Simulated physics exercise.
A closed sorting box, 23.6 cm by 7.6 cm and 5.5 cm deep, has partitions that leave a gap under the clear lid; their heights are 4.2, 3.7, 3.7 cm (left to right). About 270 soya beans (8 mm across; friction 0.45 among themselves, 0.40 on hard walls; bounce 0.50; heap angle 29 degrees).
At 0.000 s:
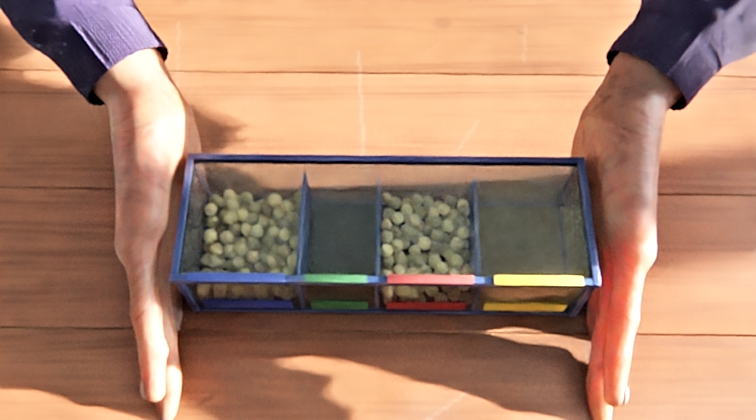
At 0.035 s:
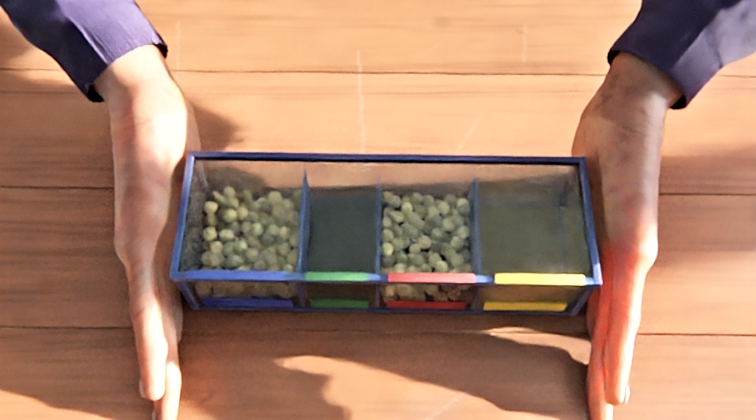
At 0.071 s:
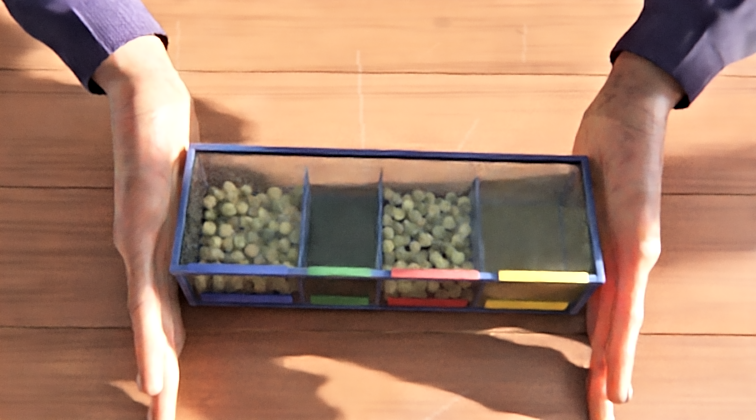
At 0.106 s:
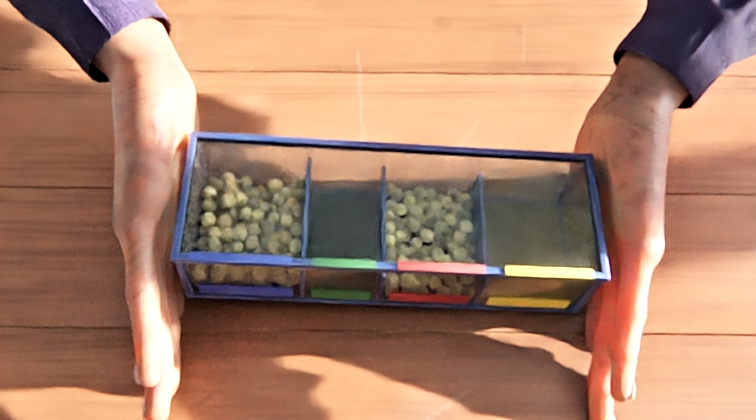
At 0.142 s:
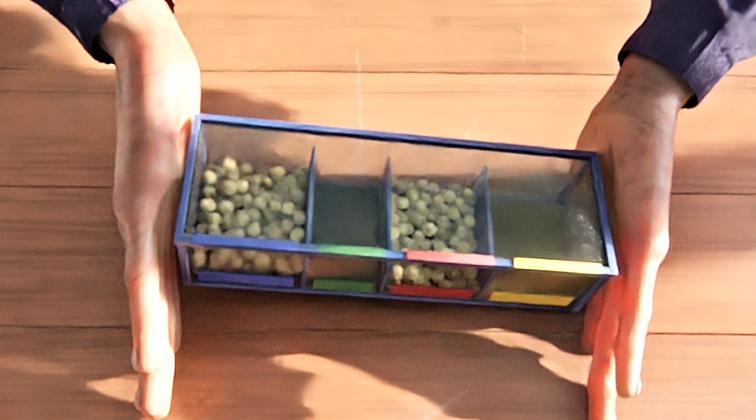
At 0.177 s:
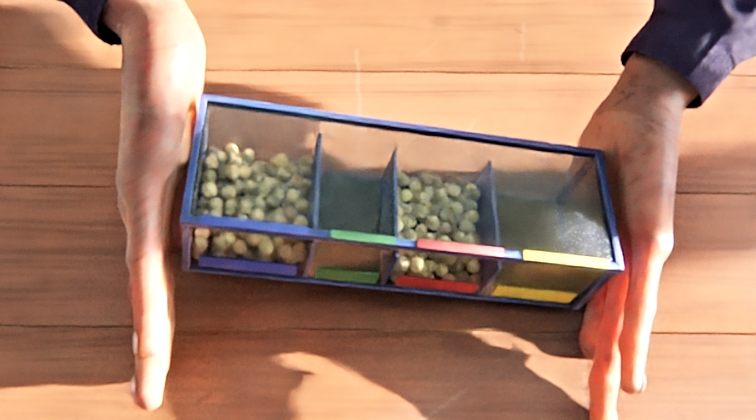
A clear-lidded, blue-edged sorting box sits between two open hands in dark purple sleeves, seen from above over a sunlit wooden plank surface. Pale green beans fill the blue-marked compartment at far left and the red-marked third one, while the green- and yellow-marked compartments look empty. The hands tilt the box gradually, its left end rising higher than its right, while the view stays still.
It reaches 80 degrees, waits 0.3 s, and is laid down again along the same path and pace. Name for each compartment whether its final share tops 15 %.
Red: Over, blue: Over, green: Under, yellow: Under.
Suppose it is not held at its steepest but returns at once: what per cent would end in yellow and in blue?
Then: Yellow 10; blue 50.
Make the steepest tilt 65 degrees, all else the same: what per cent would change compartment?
Some 5 per cent.
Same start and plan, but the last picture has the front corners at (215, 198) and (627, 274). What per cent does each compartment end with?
Red 30, blue 50, green 5, yellow 20.
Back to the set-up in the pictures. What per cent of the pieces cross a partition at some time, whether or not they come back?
About 15 per cent.
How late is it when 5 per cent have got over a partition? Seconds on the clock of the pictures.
At about 0.85 s.
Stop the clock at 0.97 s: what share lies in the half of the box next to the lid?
Roughly 40 per cent.
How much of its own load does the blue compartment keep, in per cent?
Roughly 90 per cent.
After 0.97 s, tilt 80 degrees; red 40 %, blue 55 %, yellow 5 %.
After 1.49 s, tilt 44 degrees; red 35 %, blue 55 %, yellow 10 %.
Then, at 2.08 s, tilt 0 degrees; red 35 %, blue 55 %, yellow 10 %.
By 2.5 s all is still; red 35 %, blue 55 %, green 0 %, yellow 10 %.
